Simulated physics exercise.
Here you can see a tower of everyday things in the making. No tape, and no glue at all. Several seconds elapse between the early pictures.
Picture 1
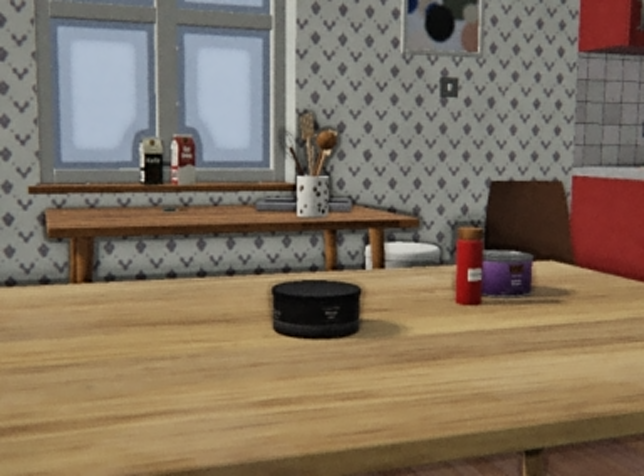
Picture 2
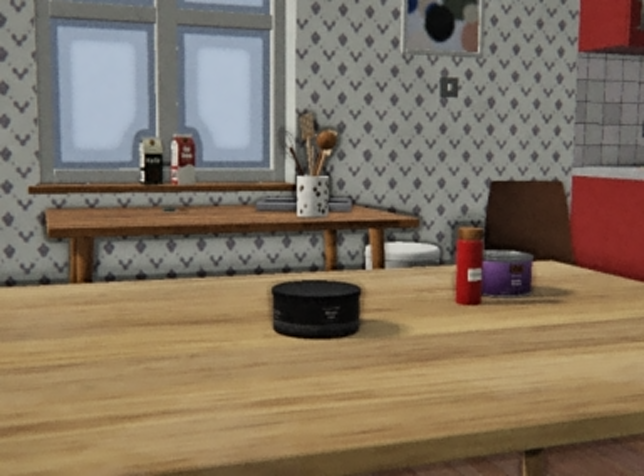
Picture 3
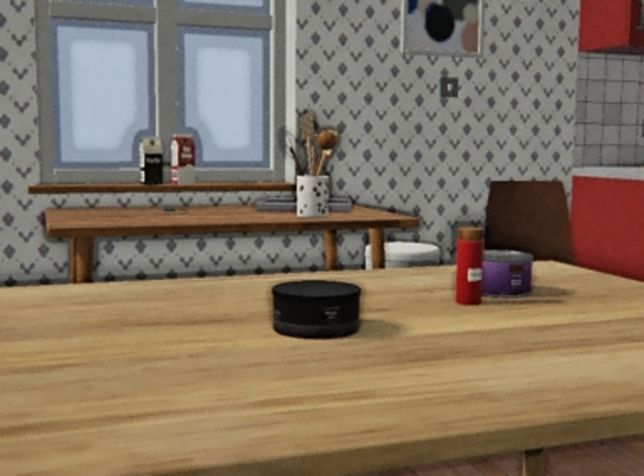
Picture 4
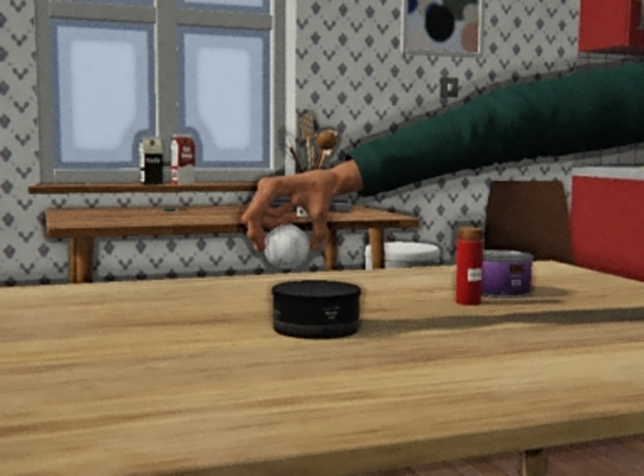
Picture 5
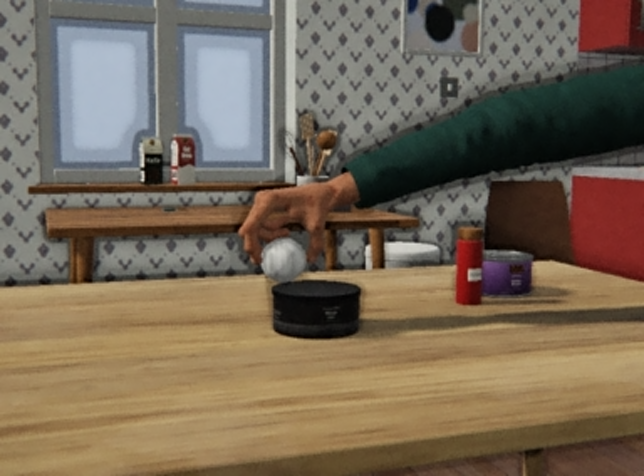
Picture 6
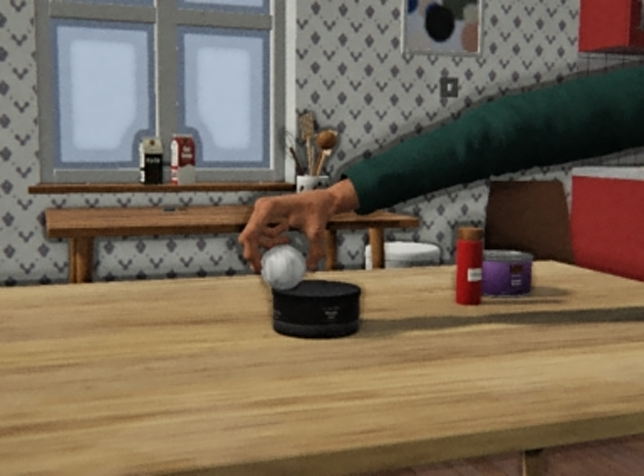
A hand in a green sleeve appears from the right holding a white, round object above a black tub on a wooden table, then lowers it to the tub's left edge, while the red shaker and purple tub stay still.
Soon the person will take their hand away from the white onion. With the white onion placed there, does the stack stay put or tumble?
It stays put.
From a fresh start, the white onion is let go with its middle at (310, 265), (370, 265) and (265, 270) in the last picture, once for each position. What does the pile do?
The pile remains standing in the first case, collapses in the second case and collapses in the third case.
Then, 0.50 s later than the last frame, all is still.
Then, 1.30 s later than the last frame, white onion resting near (284, 267).
When it is over, all 4 as before. End places, in pixels of the last picture, white onion near (284, 267). The pile holds.
